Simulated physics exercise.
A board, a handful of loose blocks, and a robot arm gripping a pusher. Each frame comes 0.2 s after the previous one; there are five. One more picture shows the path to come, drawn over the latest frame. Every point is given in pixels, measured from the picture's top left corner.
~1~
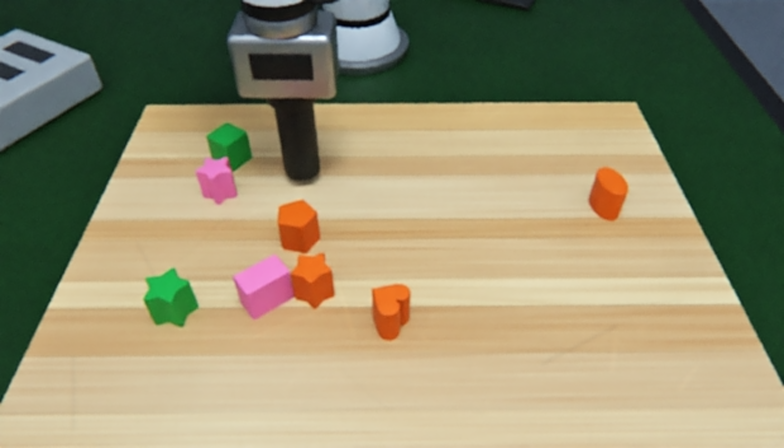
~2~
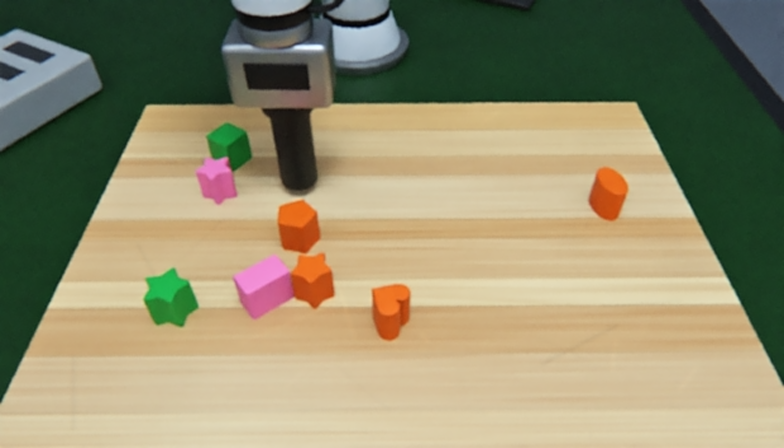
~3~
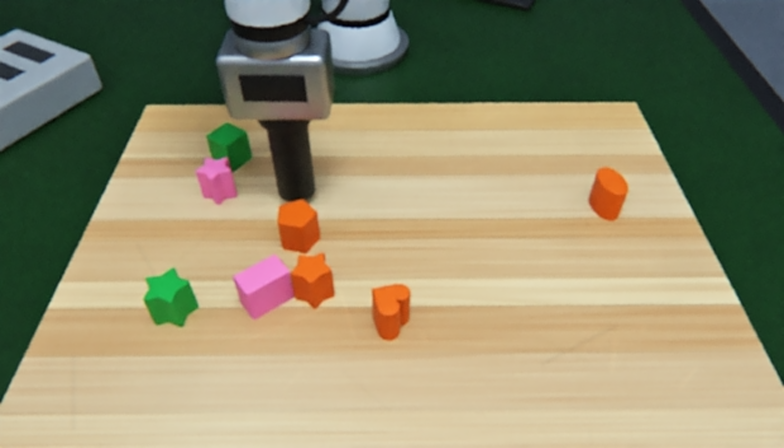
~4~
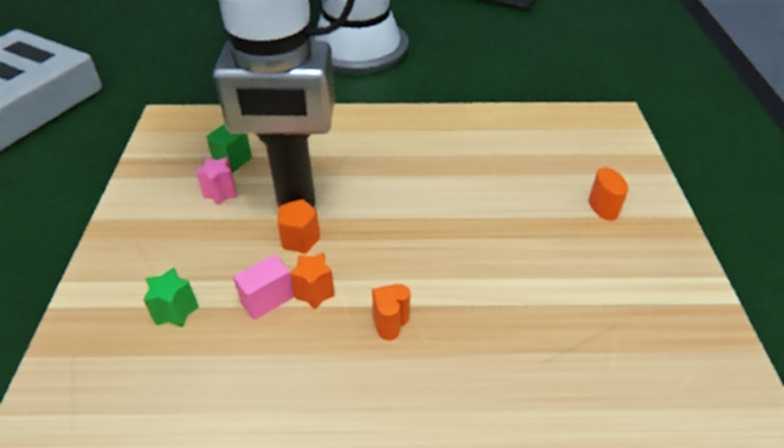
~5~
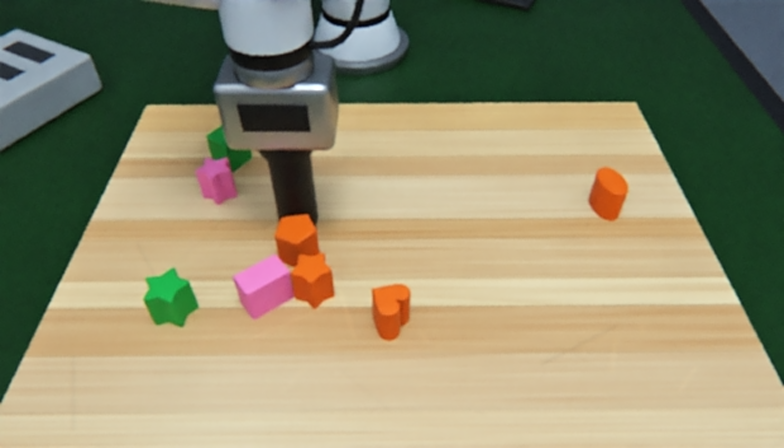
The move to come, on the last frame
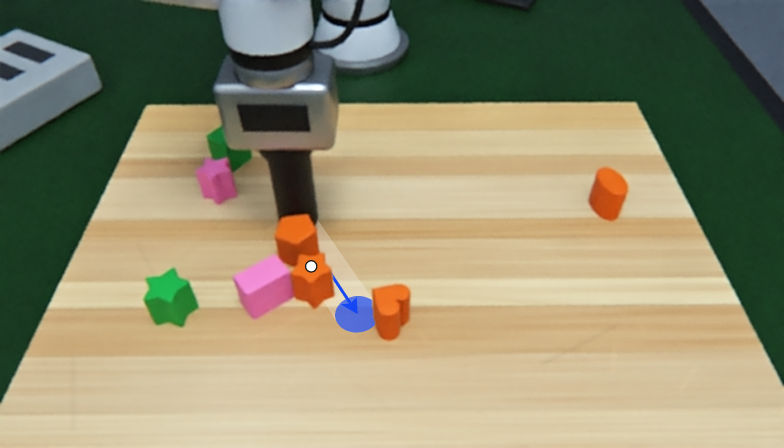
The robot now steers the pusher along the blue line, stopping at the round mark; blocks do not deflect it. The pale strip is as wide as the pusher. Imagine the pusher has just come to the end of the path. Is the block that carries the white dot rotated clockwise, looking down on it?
No, that is not what happens.
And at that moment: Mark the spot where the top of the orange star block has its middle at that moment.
It will likely be found at (315, 306).
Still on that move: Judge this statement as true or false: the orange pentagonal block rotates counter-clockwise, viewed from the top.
That statement is not accurate.
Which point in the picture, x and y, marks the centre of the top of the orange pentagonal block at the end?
Around pixel (299, 279).
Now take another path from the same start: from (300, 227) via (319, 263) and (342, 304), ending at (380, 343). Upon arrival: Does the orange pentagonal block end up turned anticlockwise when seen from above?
Short answer: No.
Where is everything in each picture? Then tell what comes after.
In the first frame, pusher tip (303, 169); block tops, pink rectangular block (261, 273); orange pentagonal block (296, 213); orange star block (311, 266); orange heart block (391, 297).
In the second frame, pusher (300, 179); blocks unchanged.
In the third frame, pusher (297, 190); blocks unchanged.
In the fourth frame, pusher (297, 204); blocks unchanged.
In the fifth frame, pusher (299, 219); pink rectangular block (261, 273); orange pentagonal block (295, 228); orange star block (311, 266); orange heart block (391, 297).
Path on the board, in a line from (300, 227) to (357, 314); the dot is on the orange star block.
On the path given first. One third of the way, pusher (317, 246); pink rectangular block (259, 277); orange pentagonal block (298, 256), turned 35° clockwise; orange star block (313, 280), turned 15° anticlockwise.
Two thirds of the way, pusher (336, 275); pink rectangular block (253, 284), turned 35° clockwise; orange pentagonal block (299, 277), turned 60° clockwise; orange star block (315, 304), turned 35° anticlockwise.
At the end, pusher (357, 306); pink rectangular block (252, 285), turned 35° clockwise; orange pentagonal block (299, 279), turned 65° clockwise; orange star block (315, 306), turned 30° anticlockwise; orange heart block (397, 301).
